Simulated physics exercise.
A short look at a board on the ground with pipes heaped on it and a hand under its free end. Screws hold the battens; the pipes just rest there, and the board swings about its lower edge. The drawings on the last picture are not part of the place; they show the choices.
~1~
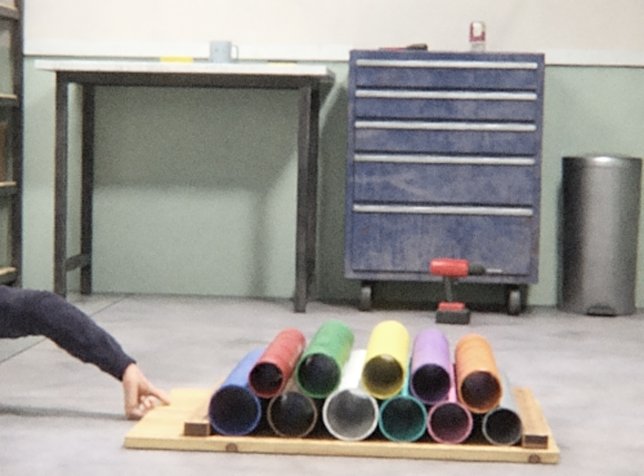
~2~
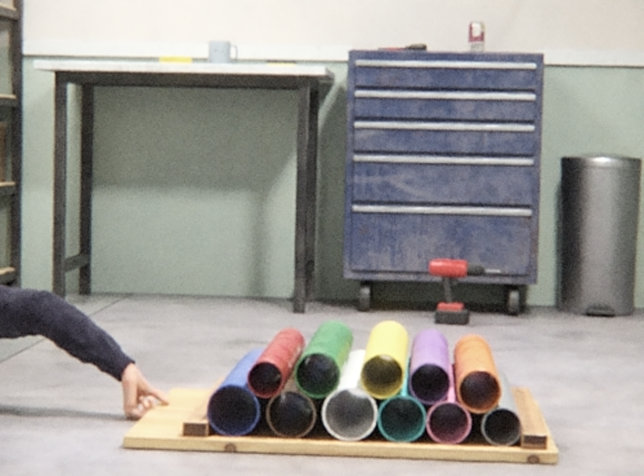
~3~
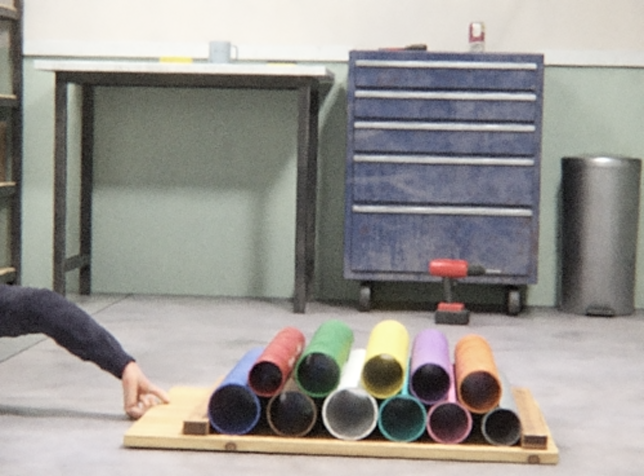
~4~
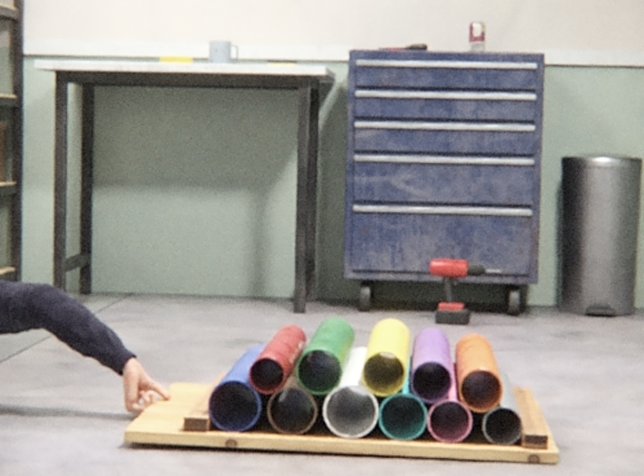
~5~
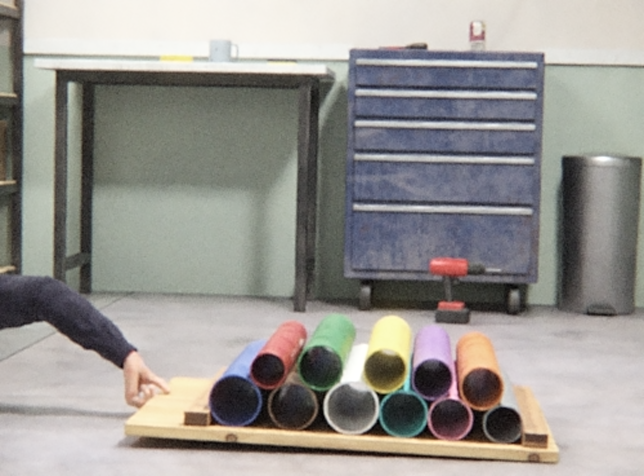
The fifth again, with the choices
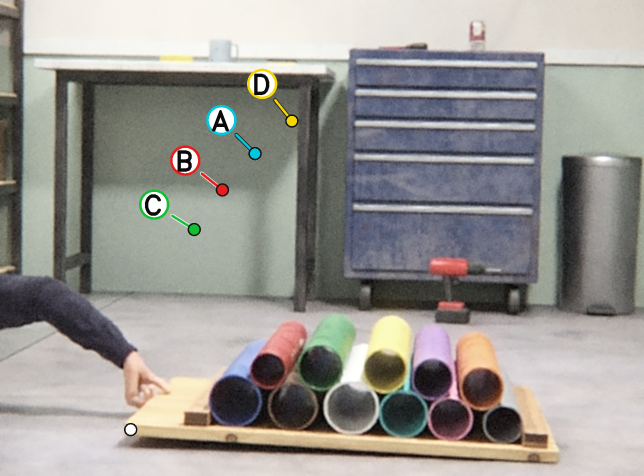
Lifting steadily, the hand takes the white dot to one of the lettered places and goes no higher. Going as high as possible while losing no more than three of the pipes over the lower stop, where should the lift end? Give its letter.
The answer is mark C.
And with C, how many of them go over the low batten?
At C the number is three.
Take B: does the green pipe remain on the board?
No.
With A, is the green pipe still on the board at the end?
No.
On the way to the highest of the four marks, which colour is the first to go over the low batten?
The orange one.
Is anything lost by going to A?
Yes, at A.
On the marked copy, A at (255, 154); B at (222, 190); C at (194, 230); D at (292, 121); the white dot at (131, 430).
Following C. Soon after the start, board at 17°.
Later, board at 30°.
In the end, board at 30°, three over the low batten (orange, yellow, purple).
As for the rest, A five over the low batten; B five over the low batten; D five over the low batten.
